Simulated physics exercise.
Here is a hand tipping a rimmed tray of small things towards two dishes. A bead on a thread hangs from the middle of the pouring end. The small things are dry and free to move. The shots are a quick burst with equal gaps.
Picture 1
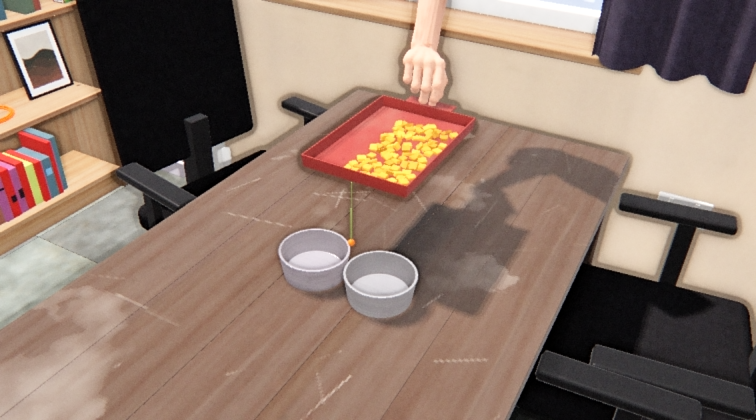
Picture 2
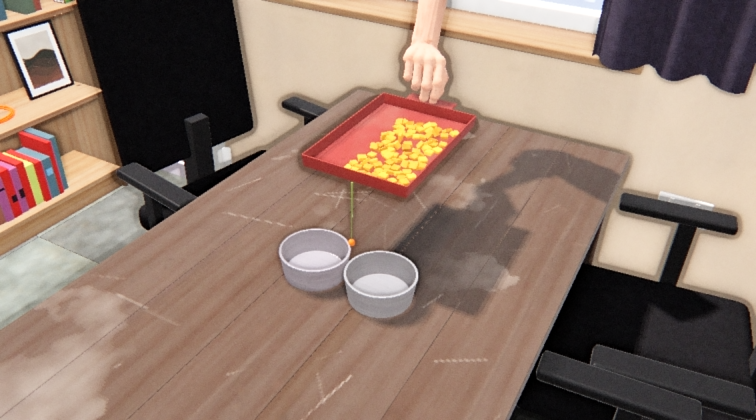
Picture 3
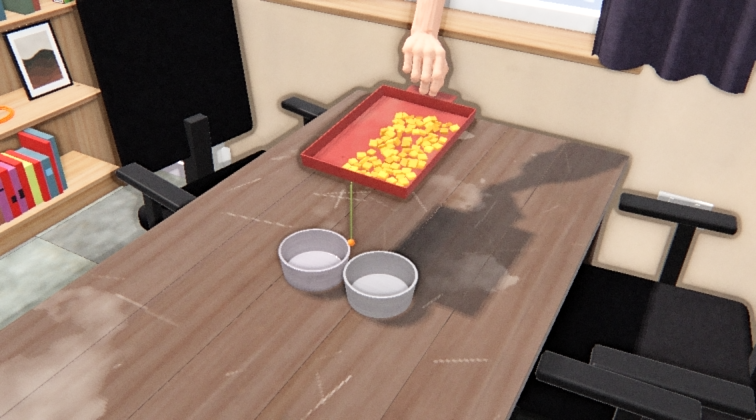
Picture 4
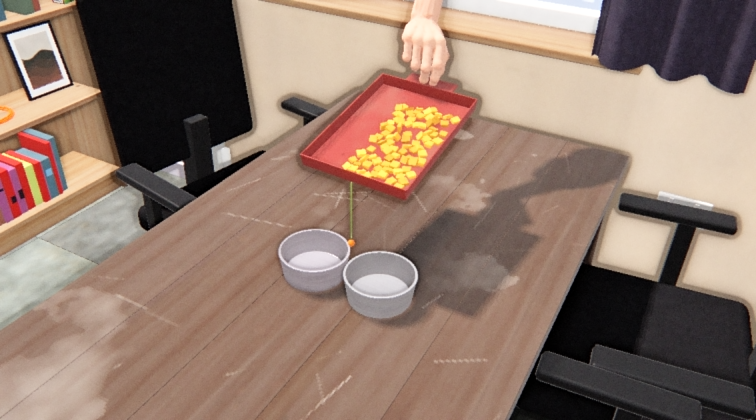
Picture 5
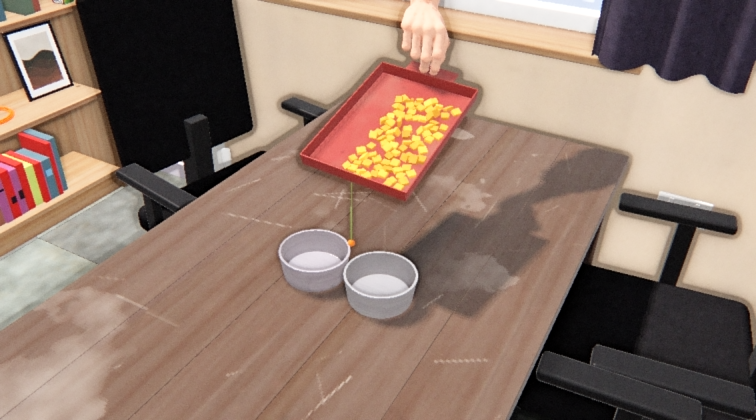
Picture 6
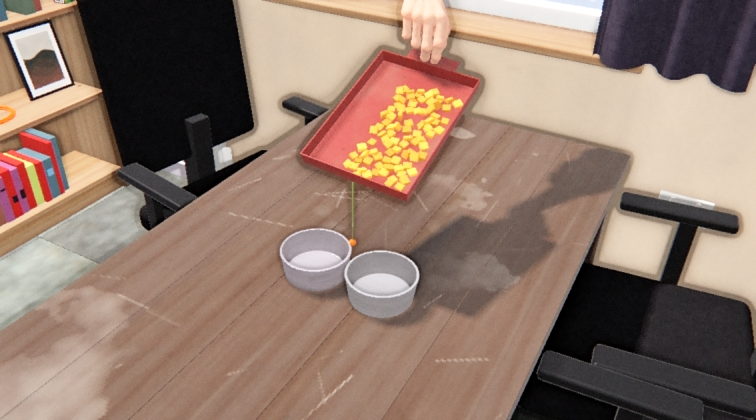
On a wooden table, a hand gripped the far end of a red tray of small yellow pieces and steadily raised it, tilting the tray towards two empty grey dishes that stayed still.
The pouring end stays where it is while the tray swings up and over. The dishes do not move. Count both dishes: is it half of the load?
Together they catch more than half.
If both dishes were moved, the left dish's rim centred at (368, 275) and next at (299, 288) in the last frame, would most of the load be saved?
One: The larger part. Two: Under half.
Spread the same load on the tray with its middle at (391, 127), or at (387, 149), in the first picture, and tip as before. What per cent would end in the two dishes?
About 70 and 80 per cent.
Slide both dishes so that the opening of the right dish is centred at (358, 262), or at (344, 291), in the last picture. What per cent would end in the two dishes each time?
Near 40 % and 40 %.
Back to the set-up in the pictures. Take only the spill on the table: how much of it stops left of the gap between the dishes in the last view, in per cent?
Some 70 per cent.
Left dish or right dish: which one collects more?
That is the right dish.
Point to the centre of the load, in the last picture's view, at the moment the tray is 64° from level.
At about (385, 161).
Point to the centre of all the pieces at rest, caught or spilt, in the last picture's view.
Roughly at (375, 294).
Soon after the last picture, tray tipped steeply; all on the tray.
A little later, tray tipped past a quarter turn; most on the tray; a small part in the right dish; a small part outside both.
Later still, tray tipped past a quarter turn; most in the right dish; a small part in the left dish; a small part outside both.
At rest, tray tipped past a quarter turn; most in the right dish; a small part in the left dish; a small part outside both.
